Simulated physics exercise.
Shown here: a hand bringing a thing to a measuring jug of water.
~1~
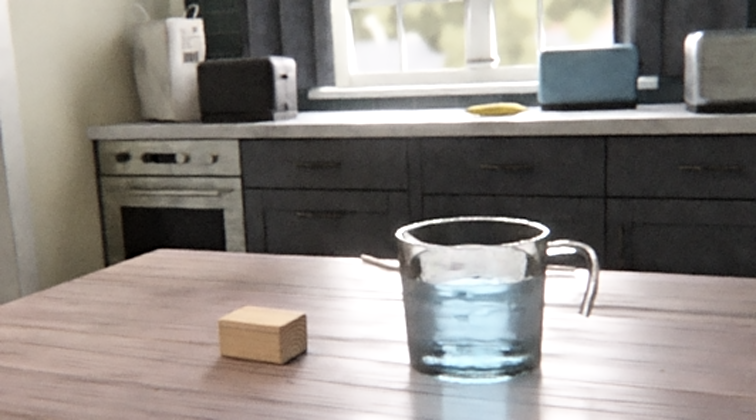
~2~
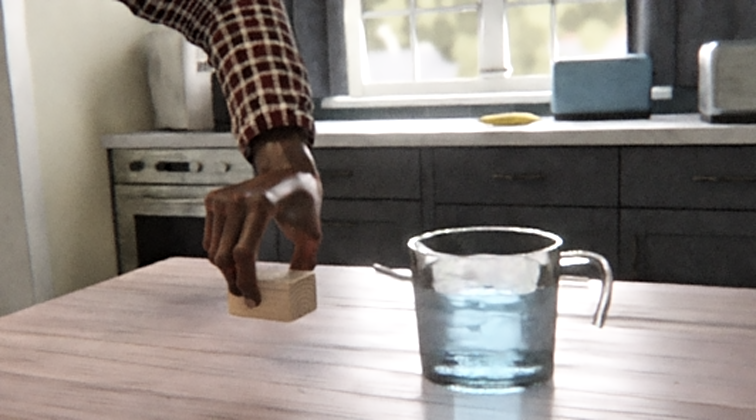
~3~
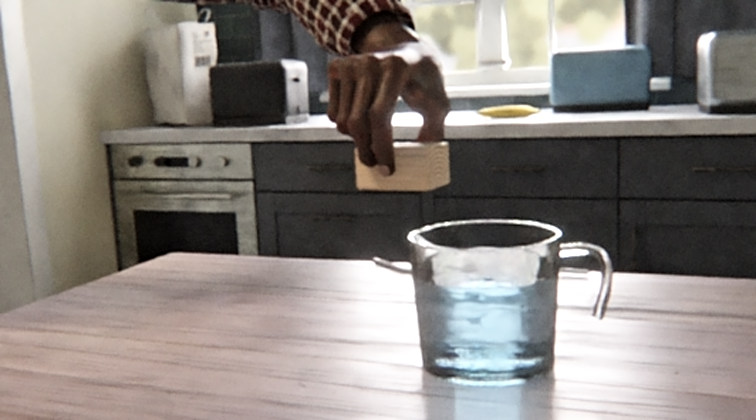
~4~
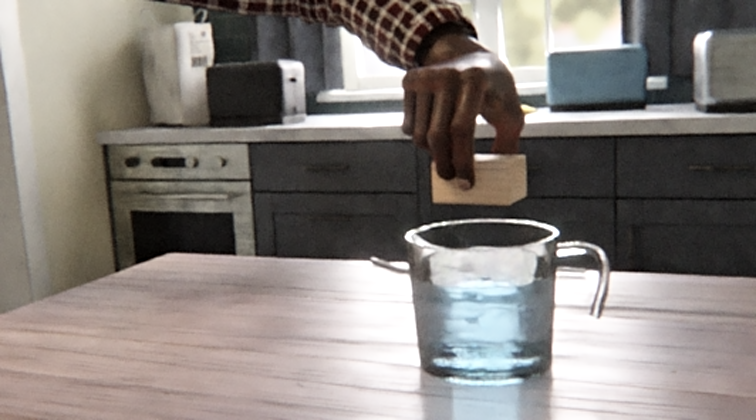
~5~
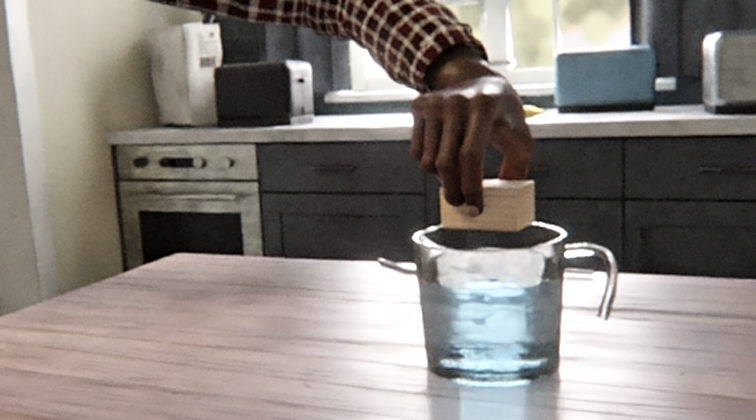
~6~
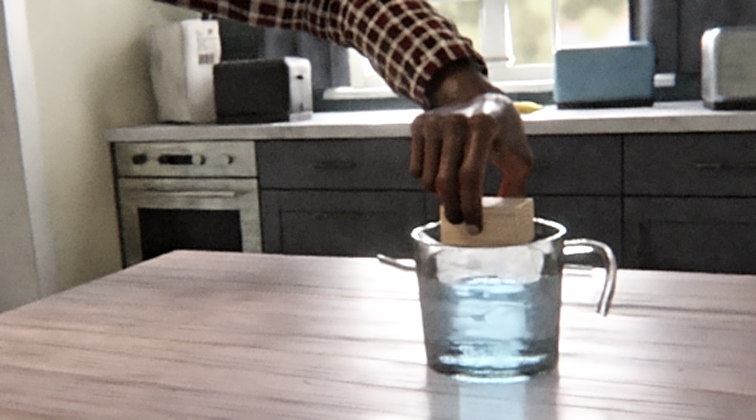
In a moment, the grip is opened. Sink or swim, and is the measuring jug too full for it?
The thing stays afloat, and the measuring jug does not spill.
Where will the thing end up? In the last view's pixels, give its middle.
Resting centre, last frame: About (489, 265).
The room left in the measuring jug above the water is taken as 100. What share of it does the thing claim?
By my reckoning, it comes to 20 percent.
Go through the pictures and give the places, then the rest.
In the first frame, the wooden block lies on the top at (263, 334); measuring jug (473, 292) about two thirds full.
The second frame shows a hand picks up the wooden block at (272, 293); measuring jug about two thirds full, surface at (485, 278).
In the third frame, the wooden block is carried over at (403, 166); measuring jug (485, 294) about two thirds full.
In the fourth frame, the wooden block is above the measuring jug at (479, 179); measuring jug about two thirds full, surface at (482, 270).
The fifth frame shows the wooden block comes down at (488, 205); measuring jug (490, 295) about two thirds full.
In the sixth frame, the wooden block is just over the surface at (488, 223); measuring jug about two thirds full, surface at (489, 268).
Shortly, the wooden block enters the water; the measuring jug is about three quarters full.
Then, the wooden block comes up again; the measuring jug is about three quarters full.
At the finish, the wooden block bobs at the top; the measuring jug is about three quarters full; no mess.
